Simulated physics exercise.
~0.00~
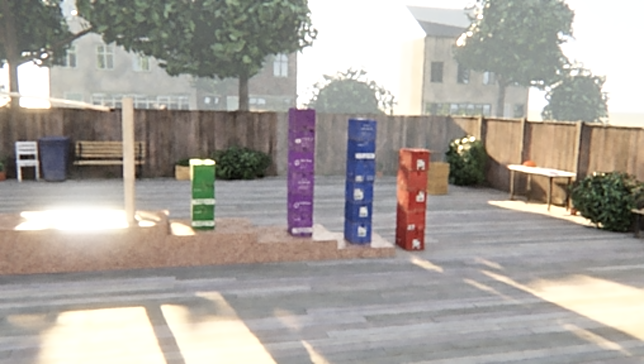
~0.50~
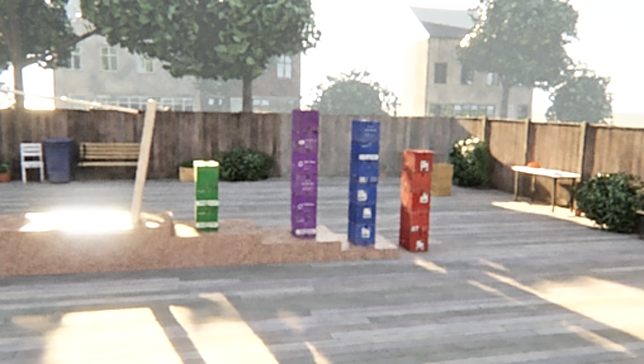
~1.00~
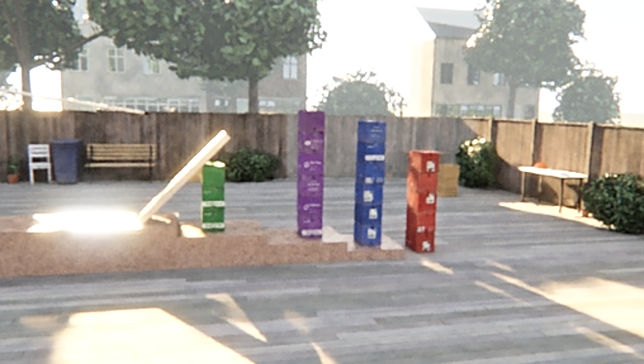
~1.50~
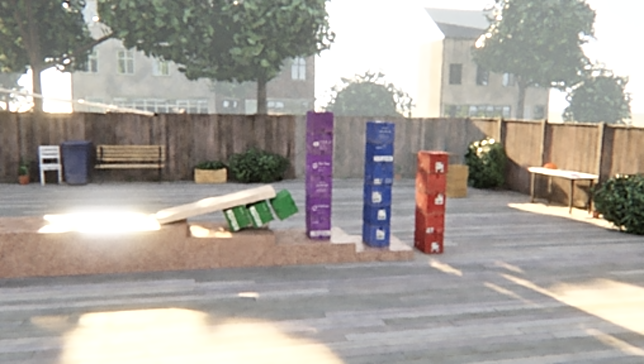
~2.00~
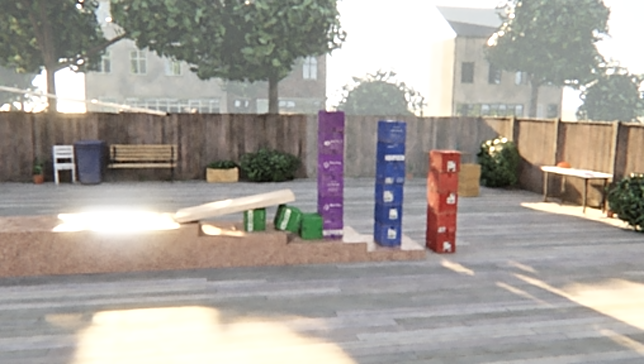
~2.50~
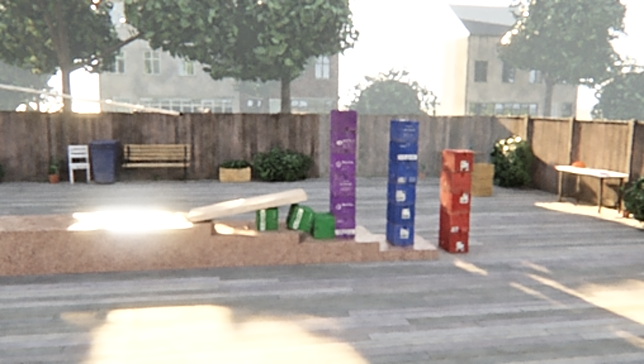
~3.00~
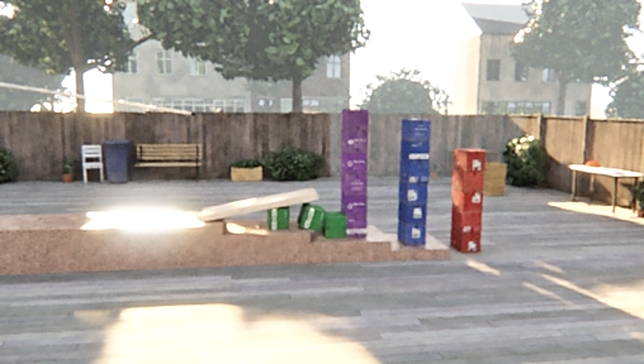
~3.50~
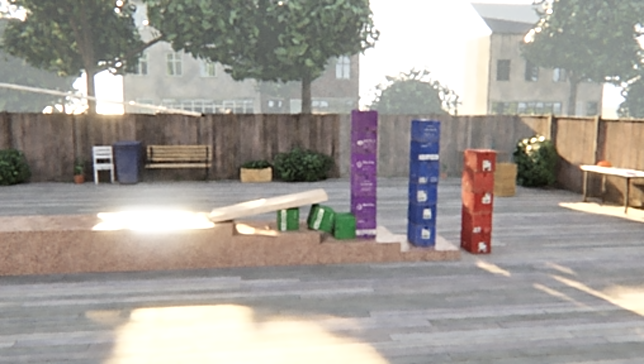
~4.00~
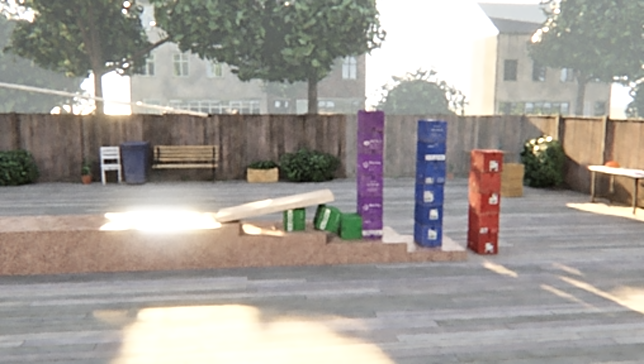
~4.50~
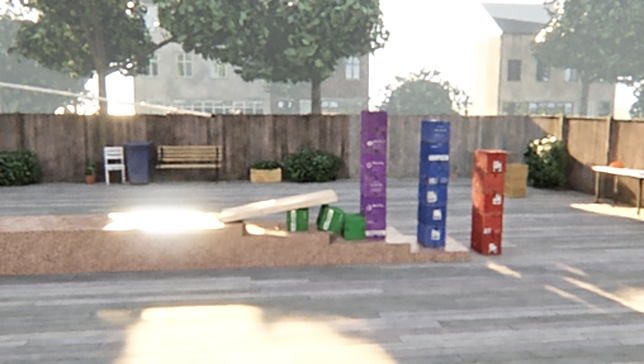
A board tips right and topples the green cartons, while the purple, blue and red piles stay standing.
